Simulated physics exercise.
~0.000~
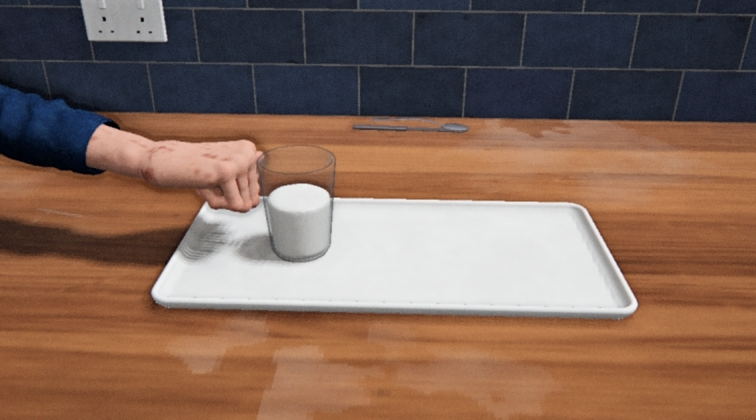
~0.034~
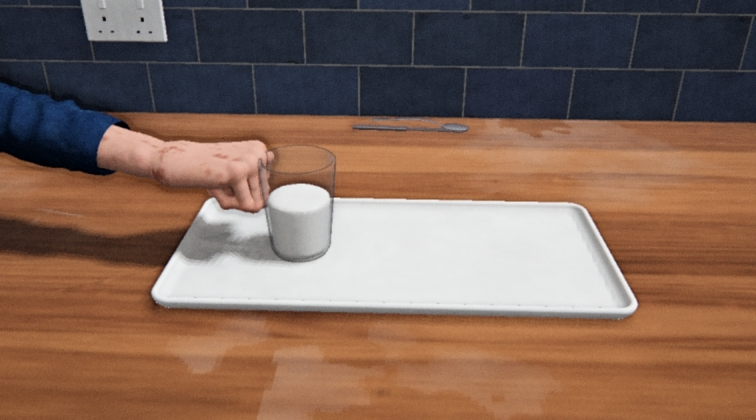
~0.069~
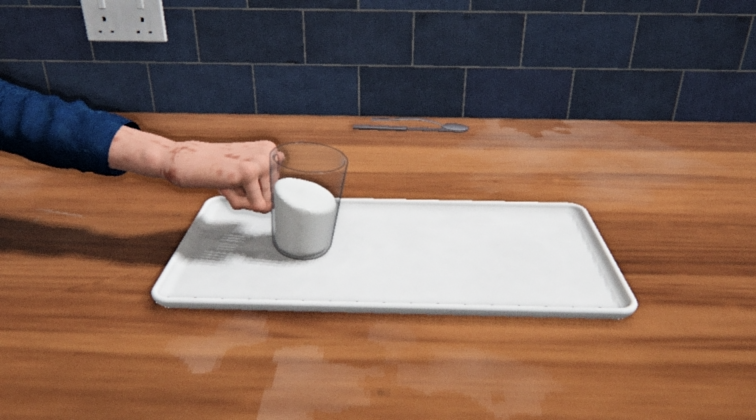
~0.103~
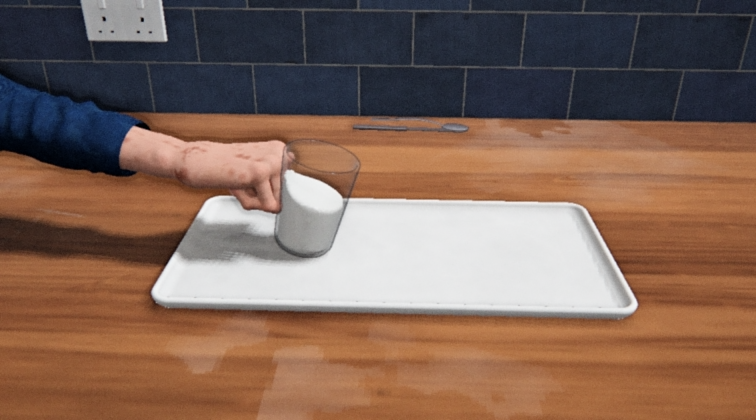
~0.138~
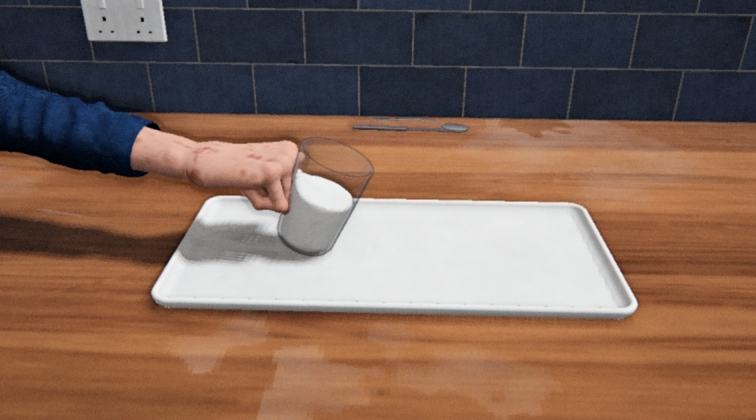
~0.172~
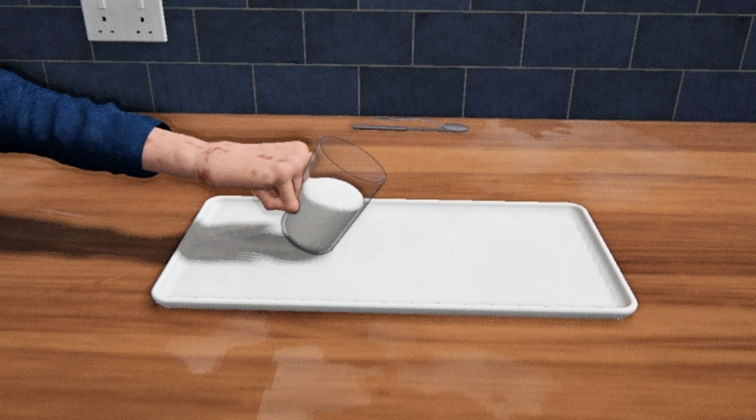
In this clip, a hand in a dark blue sleeve reaches from the left to a glass of milk on a white rimmed tray and pushes near its top, and the glass leans steadily further to the right.
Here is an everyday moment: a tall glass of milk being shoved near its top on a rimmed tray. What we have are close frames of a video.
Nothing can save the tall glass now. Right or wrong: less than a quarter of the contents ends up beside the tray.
Wrong.
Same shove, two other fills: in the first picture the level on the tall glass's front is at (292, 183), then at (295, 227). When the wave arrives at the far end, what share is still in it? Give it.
First level: 40 per cent; second level: 40 per cent.
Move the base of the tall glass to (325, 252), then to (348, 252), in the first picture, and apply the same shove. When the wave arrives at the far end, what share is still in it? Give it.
Note: Case one near 45 in a hundred, case two near 55 in a hundred.
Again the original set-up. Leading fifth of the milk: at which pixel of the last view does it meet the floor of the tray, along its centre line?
At about (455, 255).
A moment on, the tall glass lies on its side and 98 per cent is in the glass, 0 on the tray and 2 above or beyond its rim.
Next, the tall glass lies on its side and 58 per cent is in the glass, 30 on the tray and 13 above or beyond its rim.
Then the tall glass lies on its side and 29 per cent is in the glass, 60 on the tray and 11 above or beyond its rim.
Later the tall glass lies on its side and 15 per cent is in the glass, 40 on the tray and 45 above or beyond its rim.
Finally, 55 per cent is held by tray and glass, 45 is off the tray.
